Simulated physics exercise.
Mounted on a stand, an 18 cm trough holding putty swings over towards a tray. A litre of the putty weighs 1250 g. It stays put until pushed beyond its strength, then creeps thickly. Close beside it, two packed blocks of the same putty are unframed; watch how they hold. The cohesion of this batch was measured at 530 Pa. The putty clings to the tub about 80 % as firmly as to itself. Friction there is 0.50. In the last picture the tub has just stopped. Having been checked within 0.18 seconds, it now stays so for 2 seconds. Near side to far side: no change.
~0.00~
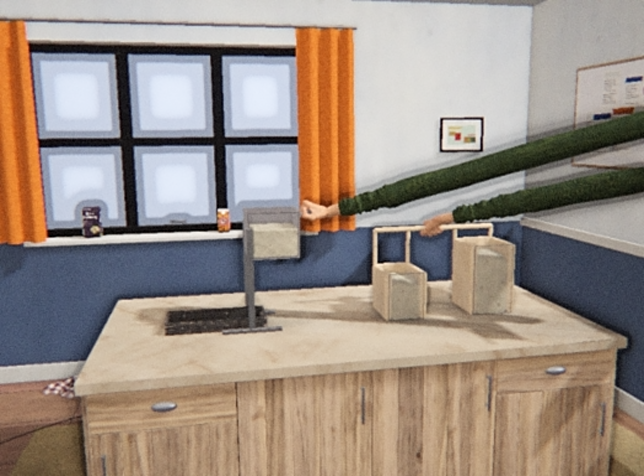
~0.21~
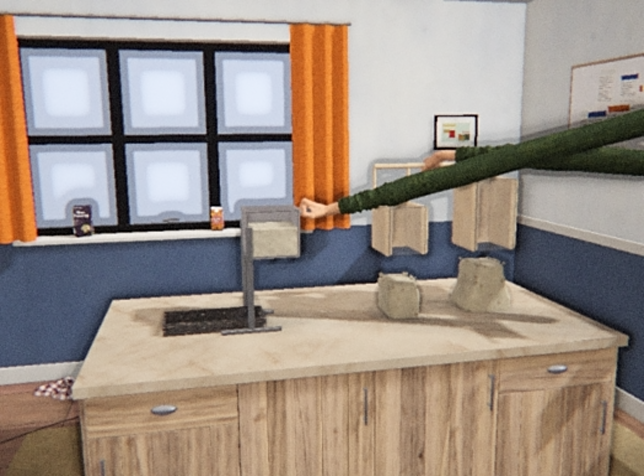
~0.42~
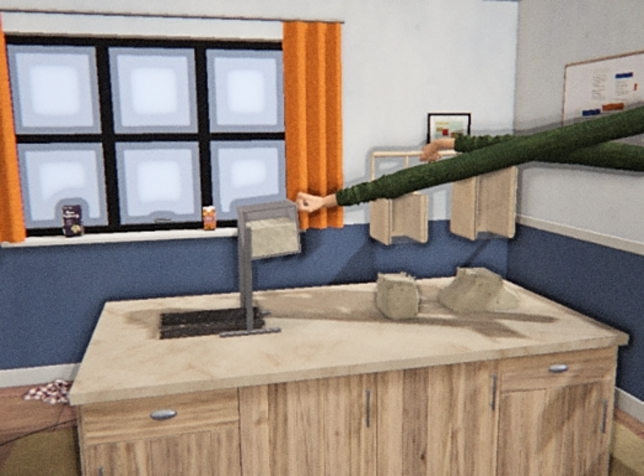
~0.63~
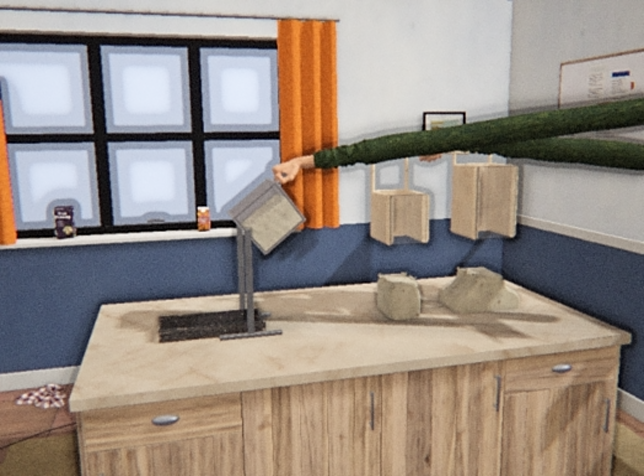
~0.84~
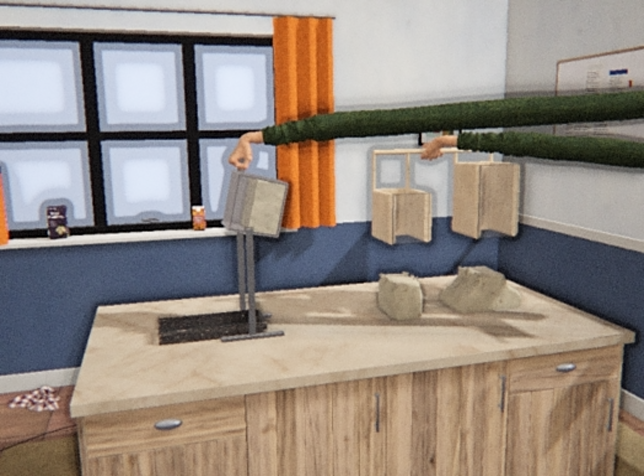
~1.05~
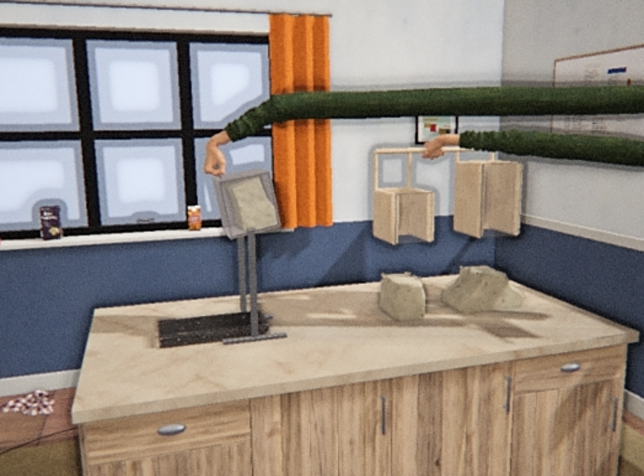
A hand lifts casings off two blocks, the right slumps, then another hand tilts a tub.
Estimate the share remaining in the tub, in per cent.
I would say roughly 55 per cent remains in the tub.
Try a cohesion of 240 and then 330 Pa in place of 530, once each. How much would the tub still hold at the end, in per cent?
35 %, then 40 %.
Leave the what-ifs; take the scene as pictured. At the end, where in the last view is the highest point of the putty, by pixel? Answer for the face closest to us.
The highest point is near (262, 209) in the last picture.
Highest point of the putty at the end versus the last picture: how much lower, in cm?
About 11 cm.
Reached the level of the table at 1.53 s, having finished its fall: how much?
0 %.
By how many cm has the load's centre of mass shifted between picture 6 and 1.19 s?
5 cm.
After 1.19 s, the tub is at 100 degrees and holds 96 %.
After 1.36 s, the tub is at 100 degrees and holds 59 %.
After 1.53 s, the tub is at 100 degrees and holds 55 %.
After 1.70 s, the tub is at 100 degrees and holds 55 %.
After 3.05 s, at the end, the tub is at 100 degrees and holds 55 %.
